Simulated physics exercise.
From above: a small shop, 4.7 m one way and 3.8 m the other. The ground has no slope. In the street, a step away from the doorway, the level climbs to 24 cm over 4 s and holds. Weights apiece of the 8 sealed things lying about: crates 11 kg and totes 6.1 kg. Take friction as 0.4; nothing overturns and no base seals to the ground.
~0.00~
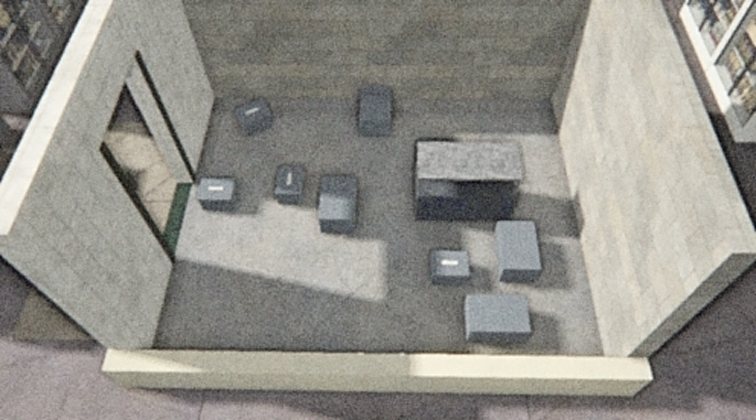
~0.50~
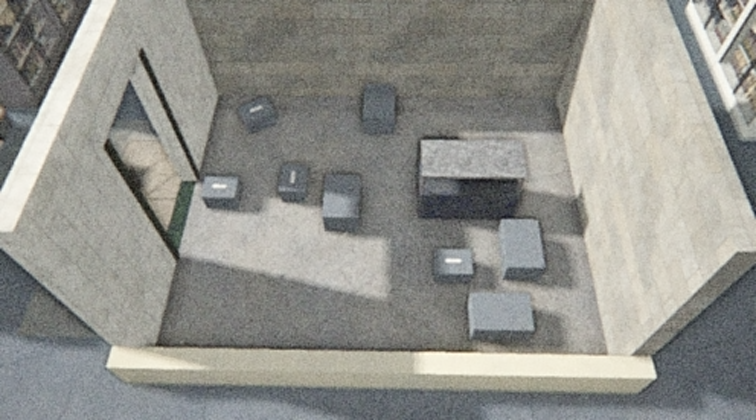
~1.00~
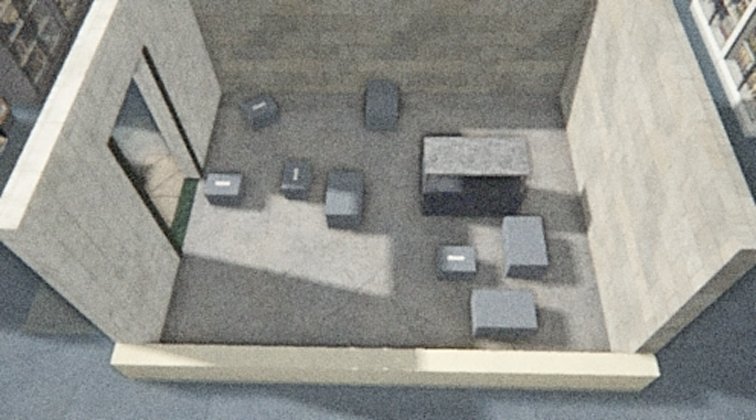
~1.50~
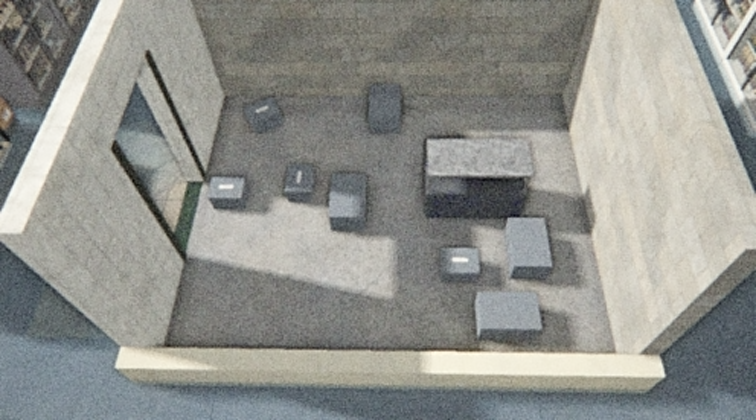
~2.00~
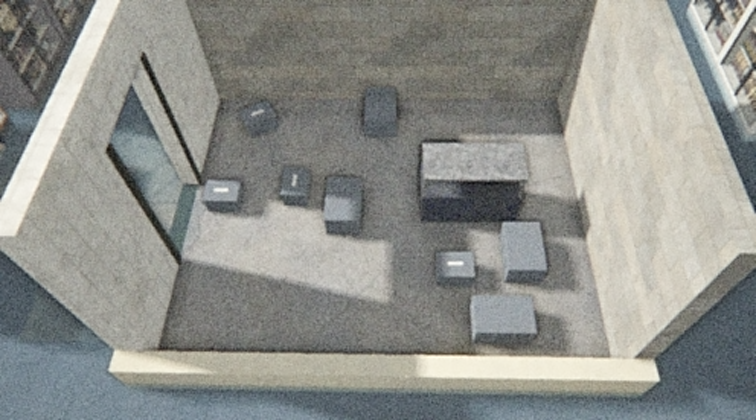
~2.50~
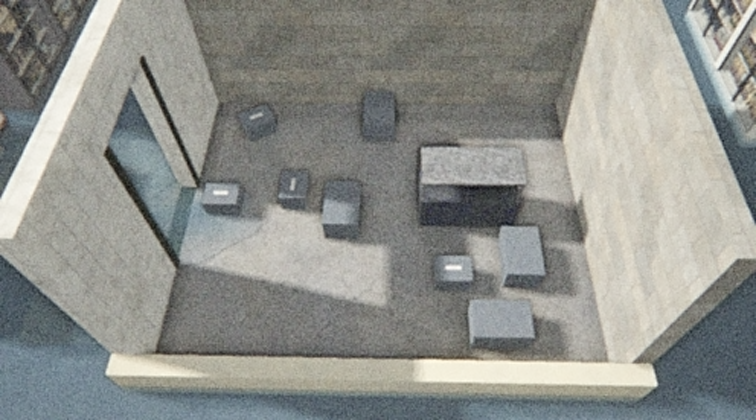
A small roofless shop with pale block walls is seen from above, a tall doorway in its left wall. A dark counter with a speckled grey top stands right of centre, with grey boxes scattered on the grey floor around it. The camera drifts slightly, while bluish water spreads over the street outside, then reaches the doorway and creeps just inside; the boxes stay put.
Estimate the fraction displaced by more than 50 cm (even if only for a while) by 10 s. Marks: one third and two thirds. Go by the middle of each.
That comes to two thirds or more.
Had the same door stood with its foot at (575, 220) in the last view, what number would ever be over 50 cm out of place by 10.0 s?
Then 5.
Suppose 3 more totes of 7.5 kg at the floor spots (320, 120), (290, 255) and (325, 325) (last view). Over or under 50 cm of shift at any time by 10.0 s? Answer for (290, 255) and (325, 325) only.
In that order: Past it, over.
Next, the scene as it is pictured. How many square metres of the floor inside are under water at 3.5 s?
Roughly 3.5 m2.
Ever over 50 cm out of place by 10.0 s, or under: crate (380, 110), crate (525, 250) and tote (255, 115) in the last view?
In that order: Over, over, under.
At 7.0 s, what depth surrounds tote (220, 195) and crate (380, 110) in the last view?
Roughly 7 and 6 cm.
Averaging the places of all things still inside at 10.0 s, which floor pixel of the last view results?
Around (461, 189).
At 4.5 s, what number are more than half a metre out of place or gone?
By then 2.
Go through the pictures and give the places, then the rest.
A tote at (216, 189) rests on the ground; a crate at (376, 103) rests on the ground; 0.0 m2 under water; 0 of 8 have shifted, in the first frame.
A tote at (220, 187), on the bottom; a crate at (379, 101), on the bottom; 0.0 m2 under water; 0 of 8 have shifted, in the second frame.
A tote at (223, 184) rests on the ground; a crate at (382, 98), on the bottom; 0.0 m2 under water; 0 of 8 have shifted, in the third frame.
A tote at (226, 187) rests on the ground; a crate at (385, 100), on the bottom; water covers 0.0 m2; 0 of 8 have shifted, in the fourth frame.
A tote at (222, 191), on the bottom; a crate at (381, 104) rests on the ground; 0.1 m2 under water; 0 of 8 have shifted, in the fifth frame.
A tote at (221, 193) rests on the ground; a crate at (379, 108) rests on the ground; 0.5 m2 under water; 0 of 8 have shifted, in the sixth frame.
After 3.5 s 1 of 8 are over 50 cm from their spots; 0 afloat.
After 4.5 s 2 of 8 are over 50 cm from their spots; 0 afloat.
After 7.0 s 6 of 8 are over 50 cm from their spots; 4 afloat.
After 10.0 s 7 of 8 are over 50 cm from their spots, and 7 have been at some point; 7 afloat.
